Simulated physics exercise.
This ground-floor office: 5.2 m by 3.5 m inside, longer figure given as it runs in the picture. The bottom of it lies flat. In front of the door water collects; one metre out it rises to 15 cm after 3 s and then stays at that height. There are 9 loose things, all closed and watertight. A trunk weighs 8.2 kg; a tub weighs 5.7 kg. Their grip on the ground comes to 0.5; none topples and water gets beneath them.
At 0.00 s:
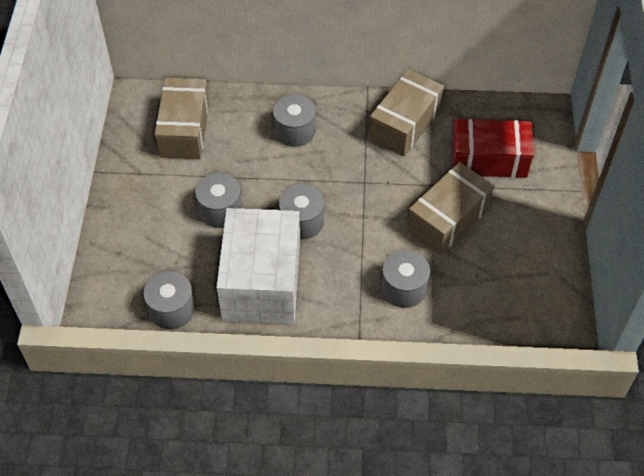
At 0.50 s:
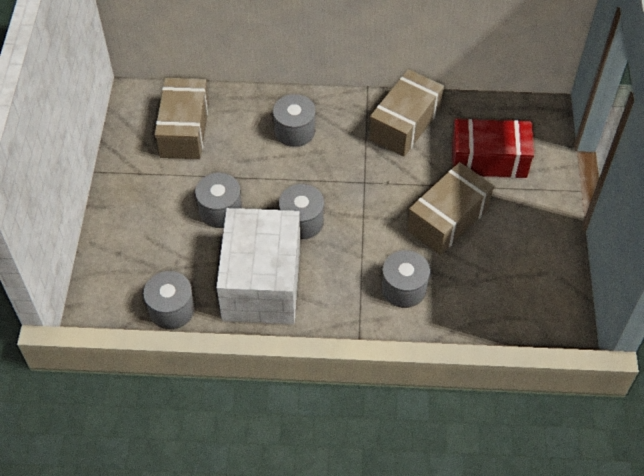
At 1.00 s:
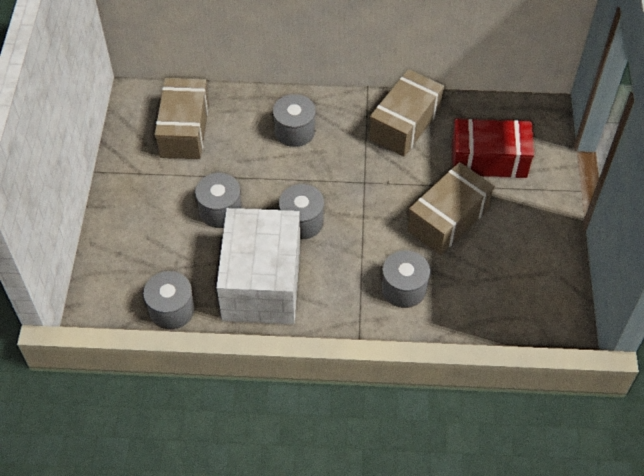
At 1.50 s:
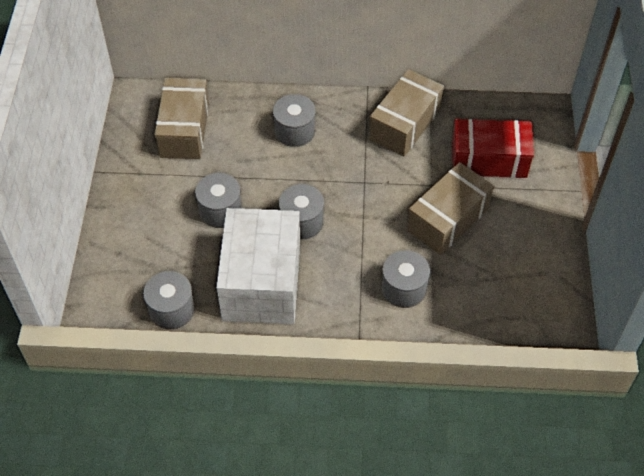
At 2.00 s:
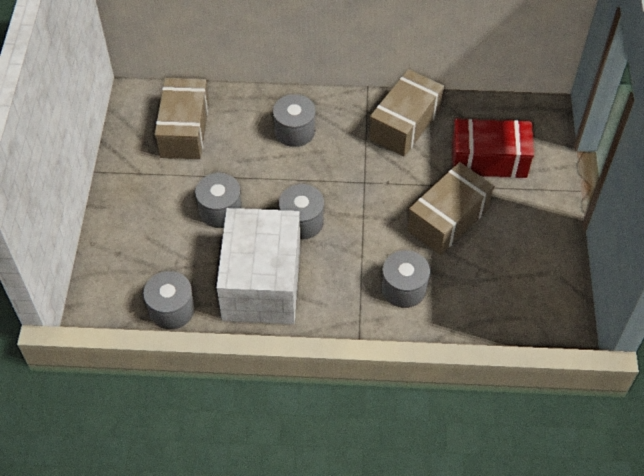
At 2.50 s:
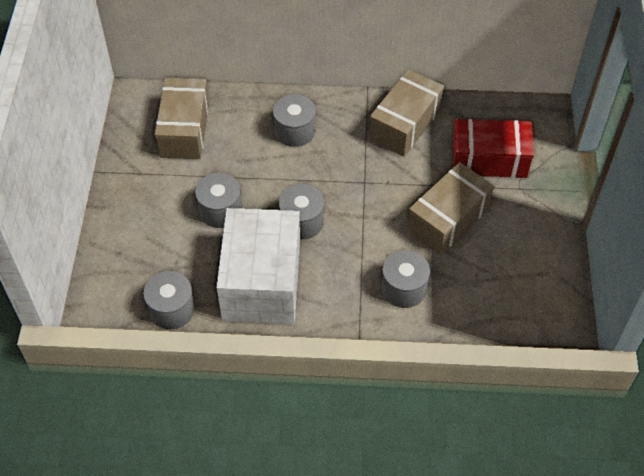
A pale-floored room with its near side cut low is seen from above, through a still camera, with dark paving outside and a doorway on the right. A white block stands left of centre among five grey drums, with three tan boxes and a red trunk behind and to the right. Greenish water covers the paving, then spreads thinly through the doorway onto the floor, while every object stays put.
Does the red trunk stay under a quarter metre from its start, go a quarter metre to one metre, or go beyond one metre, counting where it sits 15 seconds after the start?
It's set to be hauled off.
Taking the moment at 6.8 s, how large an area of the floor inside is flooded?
About 12 m2.
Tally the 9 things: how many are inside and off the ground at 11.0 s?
At that instant the tally stands at 7.
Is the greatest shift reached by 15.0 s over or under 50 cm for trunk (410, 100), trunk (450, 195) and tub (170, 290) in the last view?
Order as asked: Above, above, within.
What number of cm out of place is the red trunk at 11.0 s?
By then it has shifted roughly 400 cm.
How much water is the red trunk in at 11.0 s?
5 cm, roughly.
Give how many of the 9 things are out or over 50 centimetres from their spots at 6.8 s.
My count gives 3.
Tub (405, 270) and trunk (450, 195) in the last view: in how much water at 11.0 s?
Some 5 cm at the first, some 6 cm at the second.
After 3.5 s the red trunk is near (481, 133), 0.1 m from its start, aground; 0 afloat.
After 6.8 s the red trunk is near (337, 120), 1.6 m from its start, afloat; 4 afloat.
After 11.0 s the red trunk is near (116, 193), 3.9 m from its start, afloat; 7 afloat.
After 15.0 s the red trunk is near (129, 302), 4.1 m from its start, afloat; 8 afloat.
